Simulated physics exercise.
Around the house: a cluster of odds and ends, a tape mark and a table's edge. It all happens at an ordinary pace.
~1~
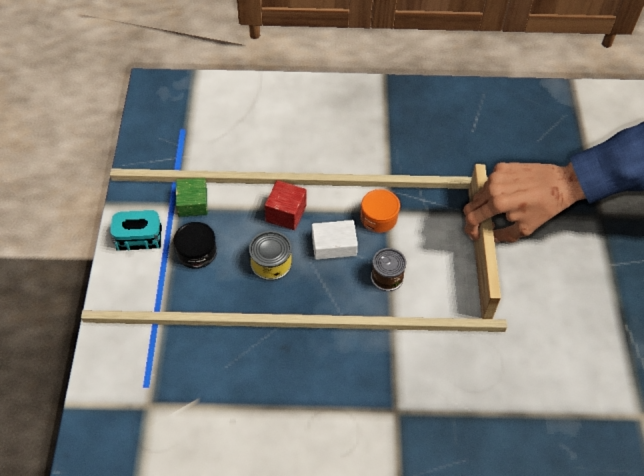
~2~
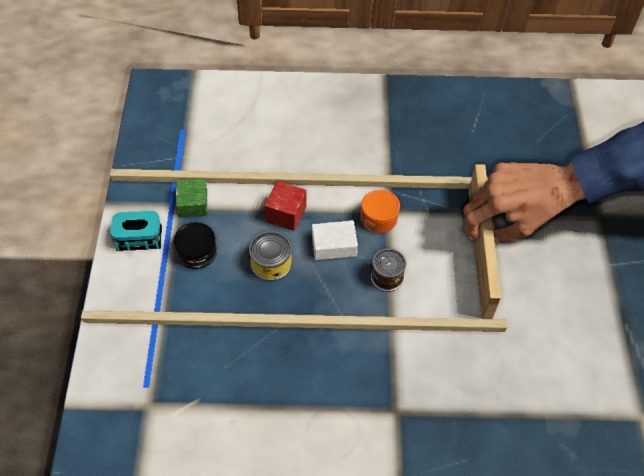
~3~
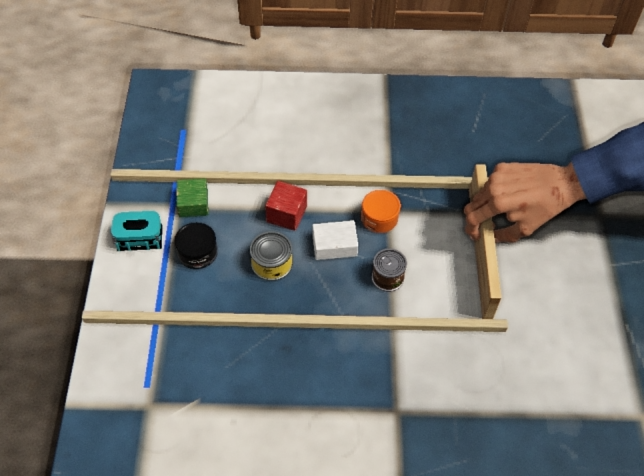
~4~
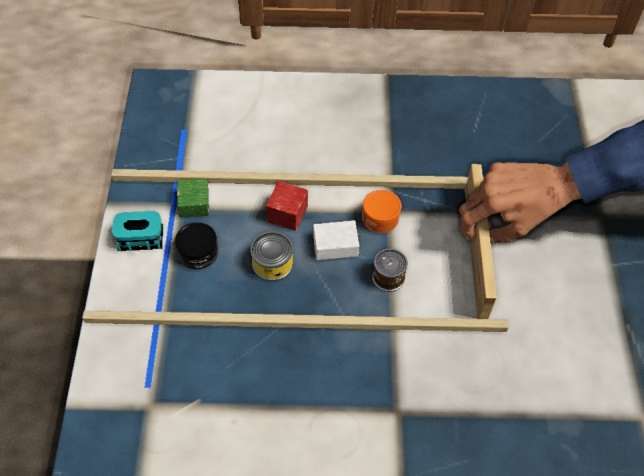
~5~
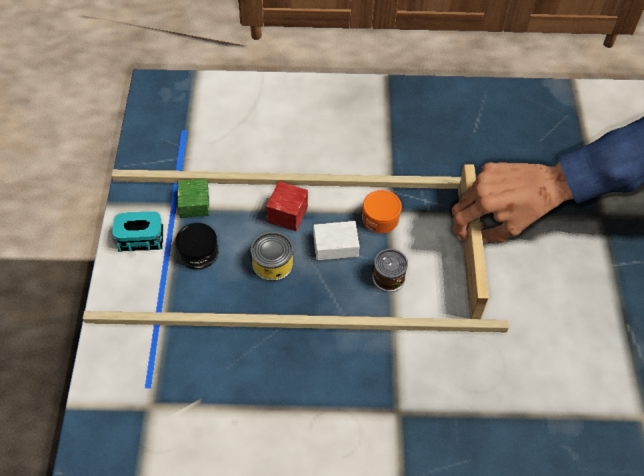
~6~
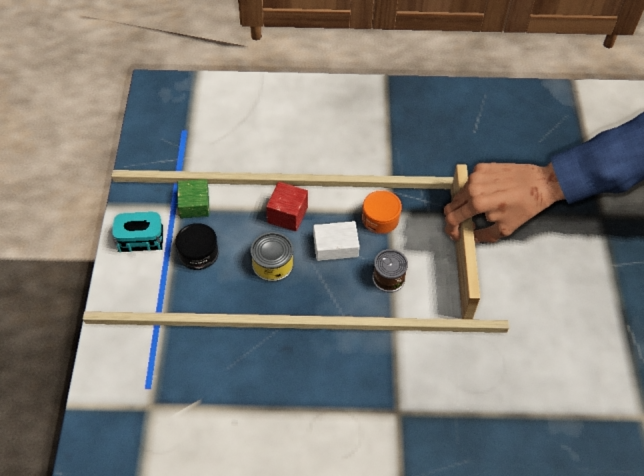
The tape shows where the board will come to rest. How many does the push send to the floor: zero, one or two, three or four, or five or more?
The number that fall off is one or two.
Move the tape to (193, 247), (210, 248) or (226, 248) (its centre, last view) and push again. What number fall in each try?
It would be 1, 0 and 0.
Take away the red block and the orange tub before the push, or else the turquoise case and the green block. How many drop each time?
1 in the first case, 0 in the second.
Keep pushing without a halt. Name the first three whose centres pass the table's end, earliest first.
In order: The turquoise case, then the green block, then the black tub.
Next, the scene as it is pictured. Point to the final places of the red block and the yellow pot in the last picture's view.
The red block stops around (117, 200); the yellow pot around (109, 269).
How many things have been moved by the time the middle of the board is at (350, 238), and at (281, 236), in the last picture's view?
The counts are 3 and 6.
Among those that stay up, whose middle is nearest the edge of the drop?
That is the black tub.
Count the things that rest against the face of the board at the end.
In contact: 3.
Soon after, none off yet; turquoise case at rest near (139, 232); green block at rest near (194, 199); black tub at rest near (197, 247).
Then, none off yet; turquoise case moved about its own width near (109, 225); green block moved well along near (134, 192); black tub moved about its own width near (148, 235).
At rest, the number that fall off is one or two; fallen, green block and turquoise case.
